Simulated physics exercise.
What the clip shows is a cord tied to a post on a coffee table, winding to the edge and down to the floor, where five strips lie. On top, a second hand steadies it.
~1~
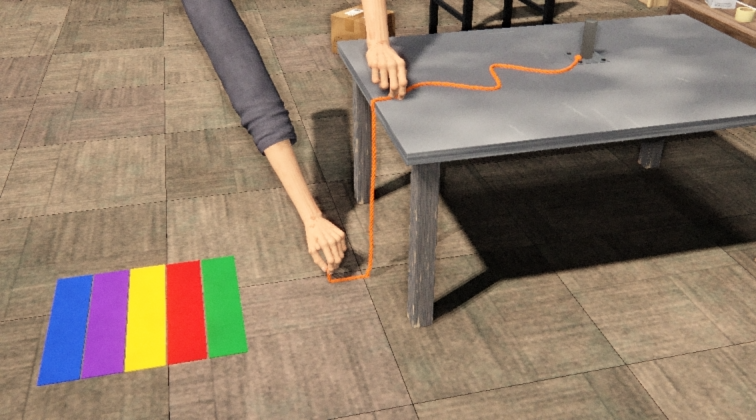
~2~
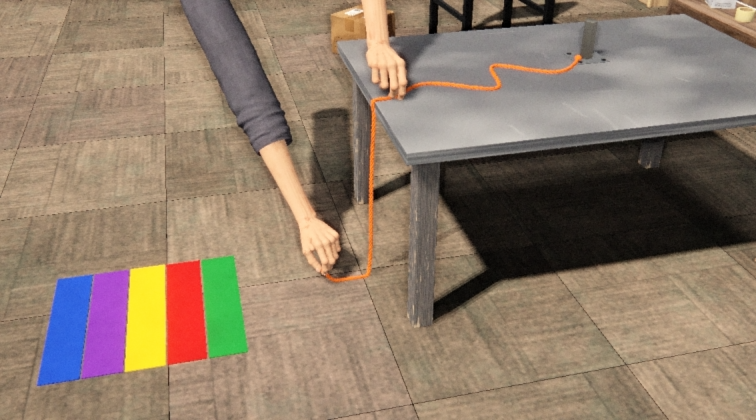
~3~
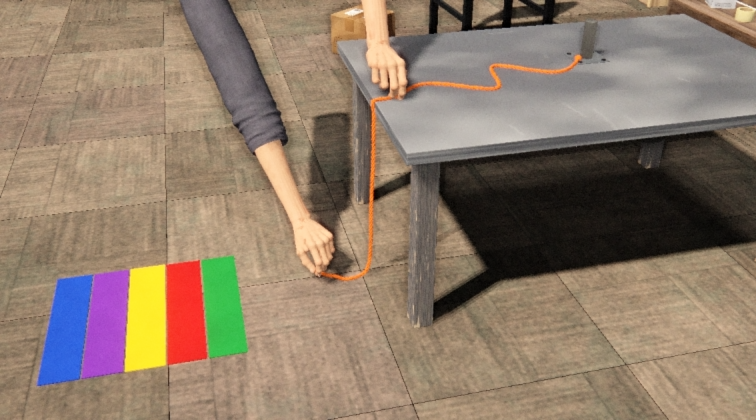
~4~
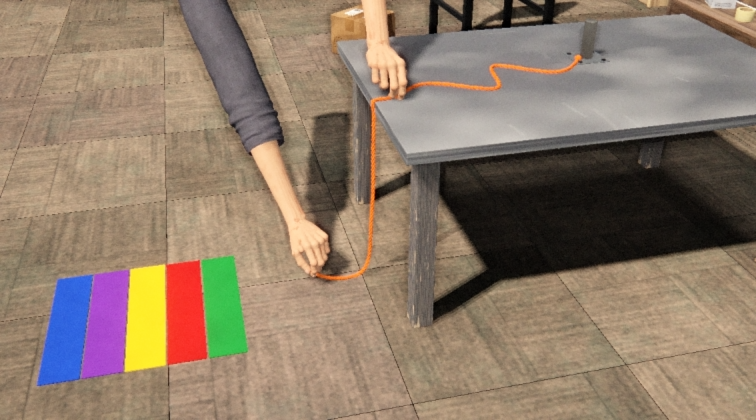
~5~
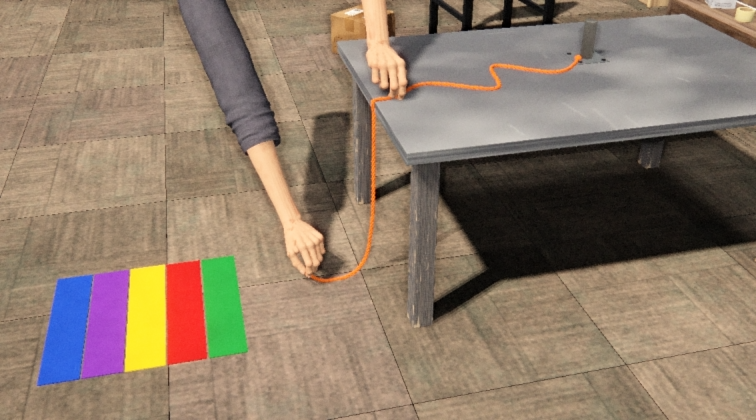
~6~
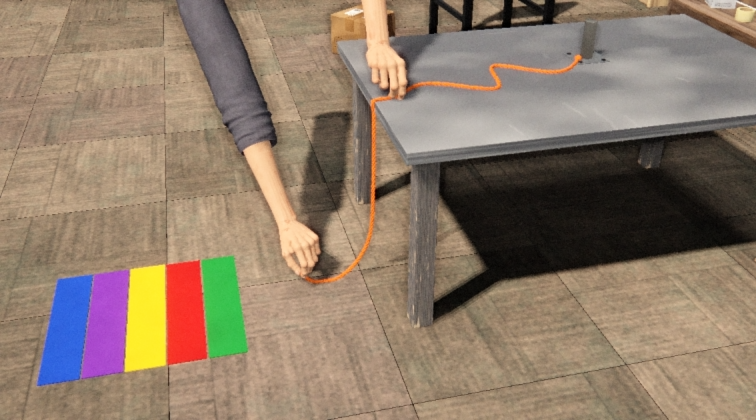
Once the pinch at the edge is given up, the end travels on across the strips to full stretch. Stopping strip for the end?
Purple.
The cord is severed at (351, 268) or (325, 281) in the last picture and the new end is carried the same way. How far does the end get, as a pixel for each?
Try 1: (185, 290); try 2: (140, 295).
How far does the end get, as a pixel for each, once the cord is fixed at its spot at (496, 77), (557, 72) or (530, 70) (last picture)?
For the three tries you'd see (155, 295), (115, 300) and (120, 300).
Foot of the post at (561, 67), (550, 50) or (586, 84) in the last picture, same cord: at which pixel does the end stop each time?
The places come out near (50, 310), (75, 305) and (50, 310).
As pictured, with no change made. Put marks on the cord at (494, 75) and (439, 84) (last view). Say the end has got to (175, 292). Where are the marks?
Around (458, 78) and (373, 96).
Soon after, end near (175, 292); over red.
Then, end near (128, 298); over yellow.
At full stretch, end near (99, 303); over purple. The end stops over the purple strip.
